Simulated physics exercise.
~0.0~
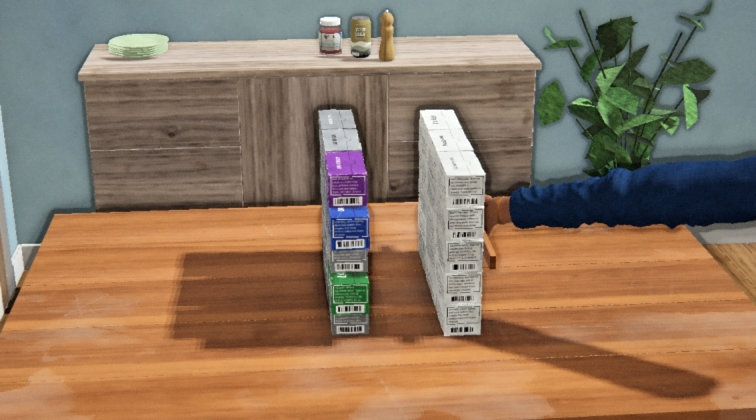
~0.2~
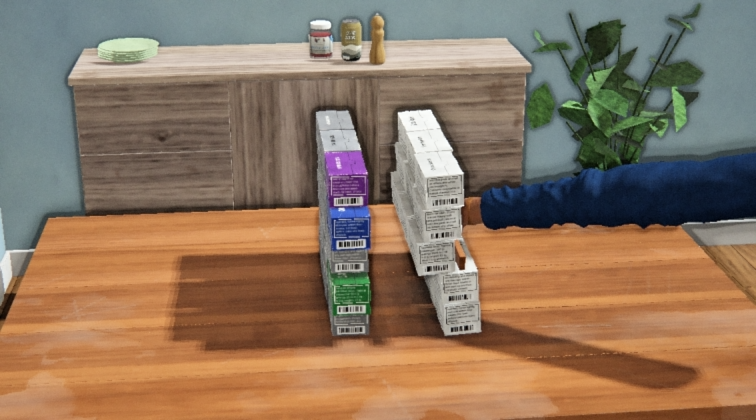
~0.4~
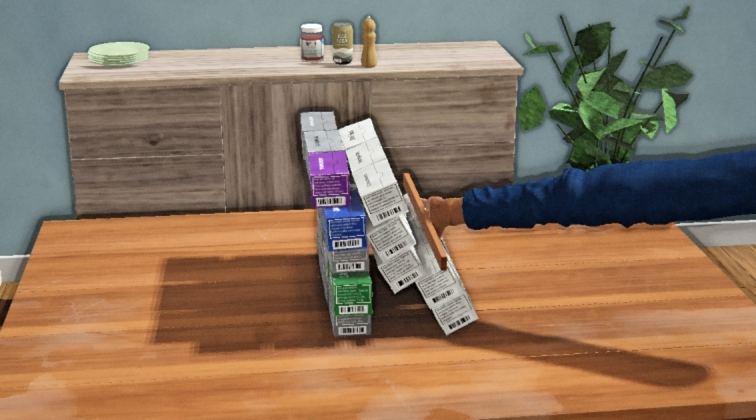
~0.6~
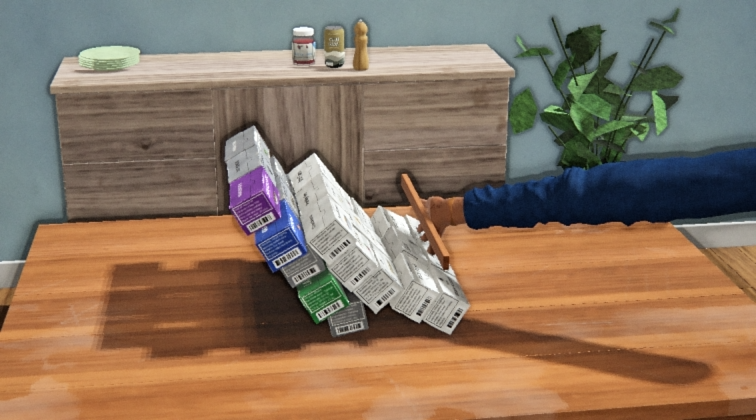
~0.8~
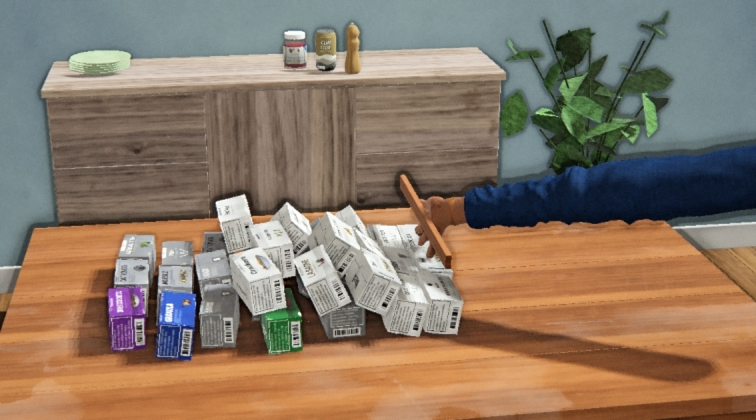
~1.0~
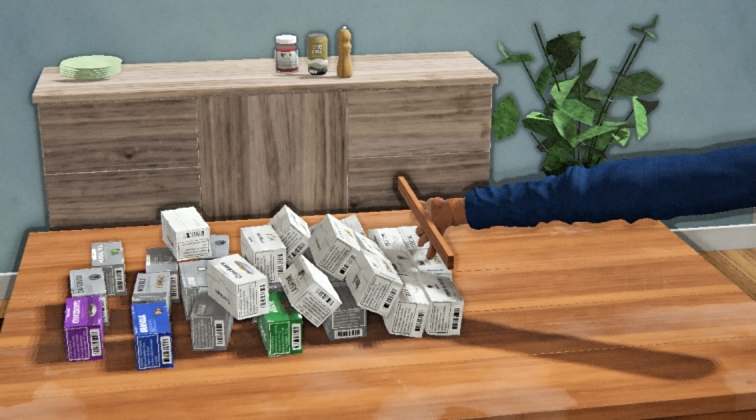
The clip opens on two narrow walls of small boxes standing side by side on a wooden table, the left one marked with purple, blue and green packets, the right one all pale. A blue-sleeved arm reaches in from the right and presses a wooden batten leftward against the pale wall. Its upper part shifts, then tilts into the neighbouring wall. The batten stops as both walls lean left together and topple. The boxes spill leftward across the table, leaving a jumbled heap with the purple, blue and green packets down on their sides.
